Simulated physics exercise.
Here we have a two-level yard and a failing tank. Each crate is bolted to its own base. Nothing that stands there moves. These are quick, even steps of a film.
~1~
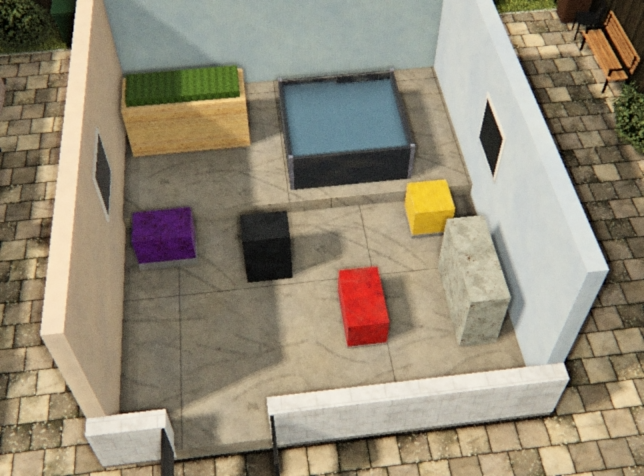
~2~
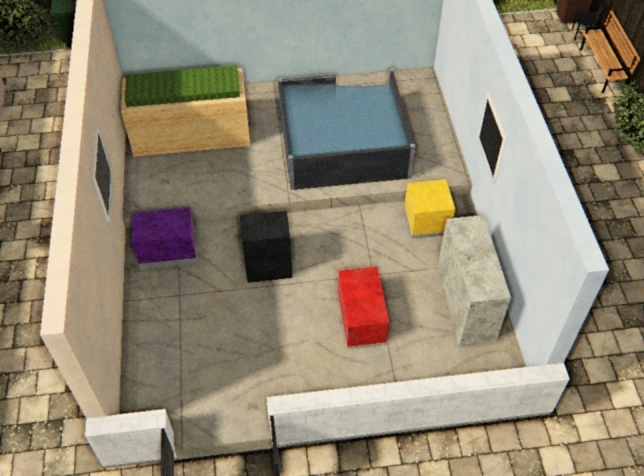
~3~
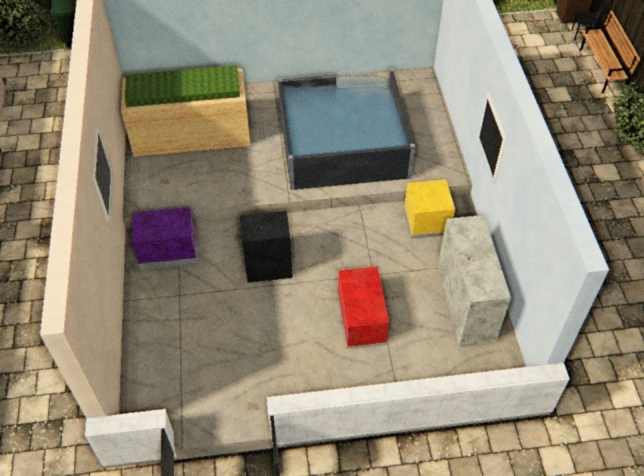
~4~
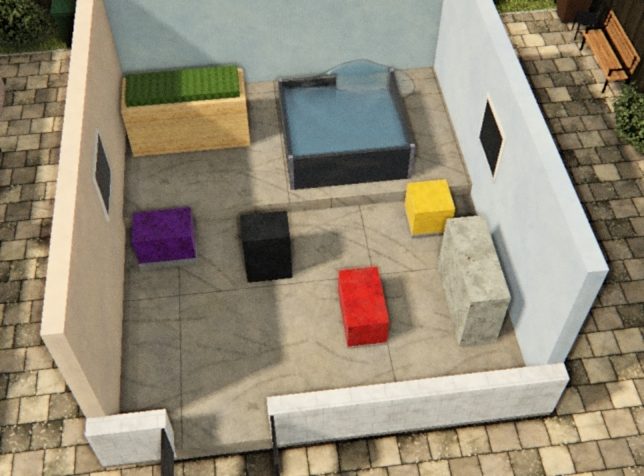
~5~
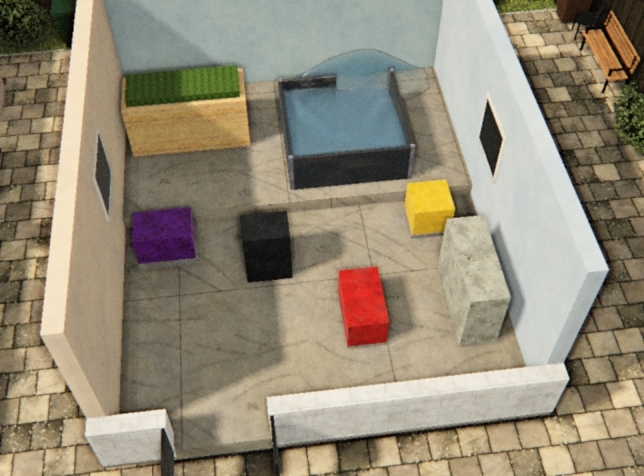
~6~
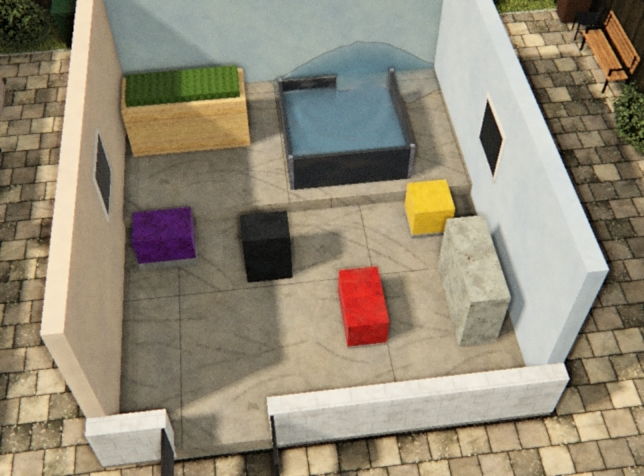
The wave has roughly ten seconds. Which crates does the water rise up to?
In the end: The purple crate stays dry; the red crate gets wet; the yellow crate gets wet.
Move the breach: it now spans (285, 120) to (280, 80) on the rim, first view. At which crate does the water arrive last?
Last comes the yellow one.
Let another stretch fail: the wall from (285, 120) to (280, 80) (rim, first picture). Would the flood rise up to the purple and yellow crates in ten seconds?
Then: Purple ends up wet, yellow is wetted.
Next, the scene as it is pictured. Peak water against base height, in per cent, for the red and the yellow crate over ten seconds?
In turn 220 and 410 per cent.
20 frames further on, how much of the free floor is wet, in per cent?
Some 45 per cent.
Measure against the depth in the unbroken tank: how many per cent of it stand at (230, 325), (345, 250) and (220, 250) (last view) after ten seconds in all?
Roughly 4, 14 and 12 per cent, in turn.
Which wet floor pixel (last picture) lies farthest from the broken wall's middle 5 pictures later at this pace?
Roughly at (187, 89).
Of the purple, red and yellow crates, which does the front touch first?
First comes the one in yellow.
A moment on, water covers 15 % of the floor; the purple crate not reached, the red crate not reached, the yellow crate not reached.
Next, water covers 30 % of the floor; the purple crate not reached, the red crate not reached, the yellow crate water round its plinth.
Then, water covers 45 % of the floor; the purple crate water round its plinth, the red crate not reached, the yellow crate water round its plinth.
Later, water covers 80 % of the floor; the purple crate water round its plinth, the red crate water round its plinth, the yellow crate water round its plinth.
In the end, water covers 95 % of the floor; the purple crate stayed above the water, the red crate was topped, the yellow crate was topped.
